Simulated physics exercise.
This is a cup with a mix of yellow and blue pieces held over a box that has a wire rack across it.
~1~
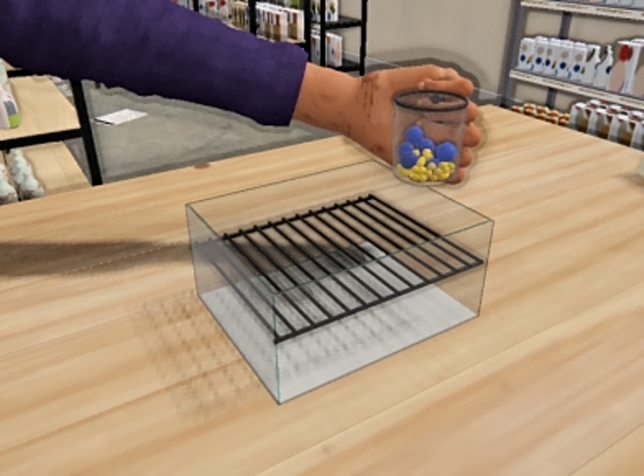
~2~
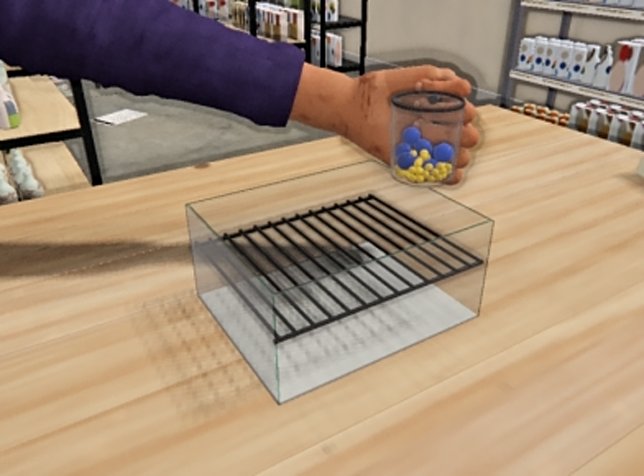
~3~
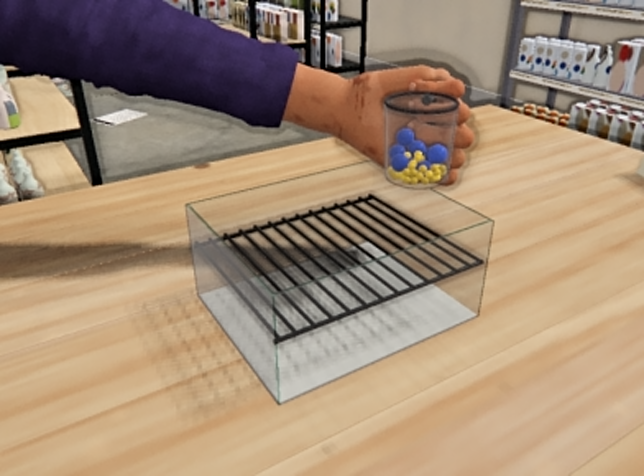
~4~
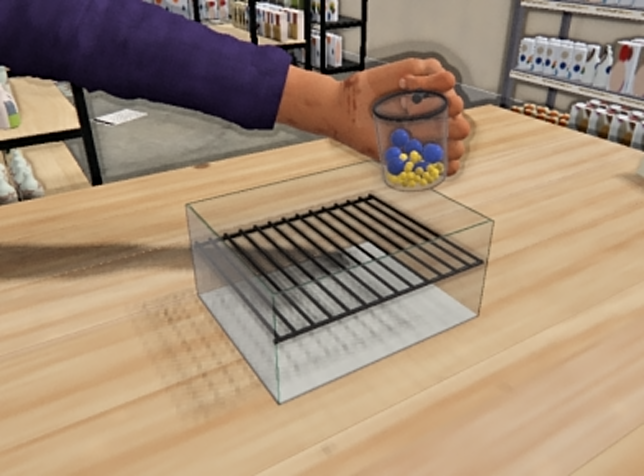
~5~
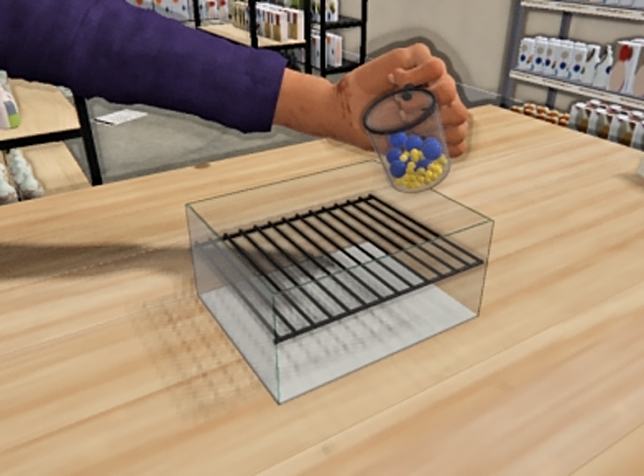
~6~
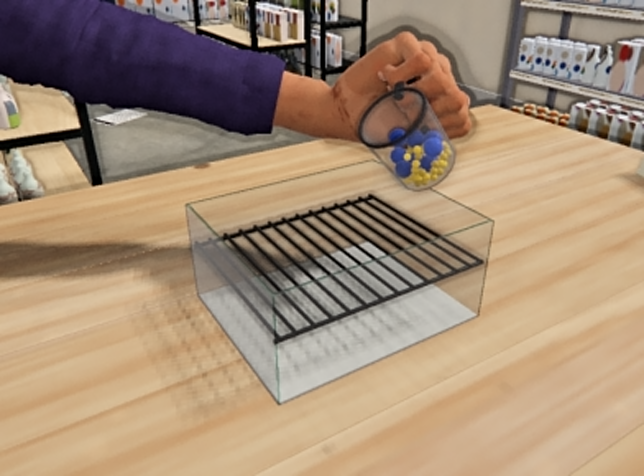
A hand held a clear cup of blue and yellow balls above a glass box with a black wire rack, moved it slightly left, then tilted it leftward more and more.
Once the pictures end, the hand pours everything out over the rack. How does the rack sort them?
The yellow pieces pass the rack; the blue pieces are held back.
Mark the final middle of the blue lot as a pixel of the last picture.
Roughly at (355, 245).
Then, 0.28 s past the last view, yellow ones, all in the cup; blue ones, all in the cup.
Then, 0.57 s past the last view, yellow ones, all in the cup; blue ones, most in the cup, a small part on or over the wires.
Then, 0.93 s past the last view, yellow ones, about two thirds on or over the wires, about a third under the rack, a stray few outside the box; blue ones, all on or over the wires.
Finally, yellow ones, a stray few on the wires, nearly all under the rack, a stray few outside the box; blue ones, all on the wires, none under the rack.
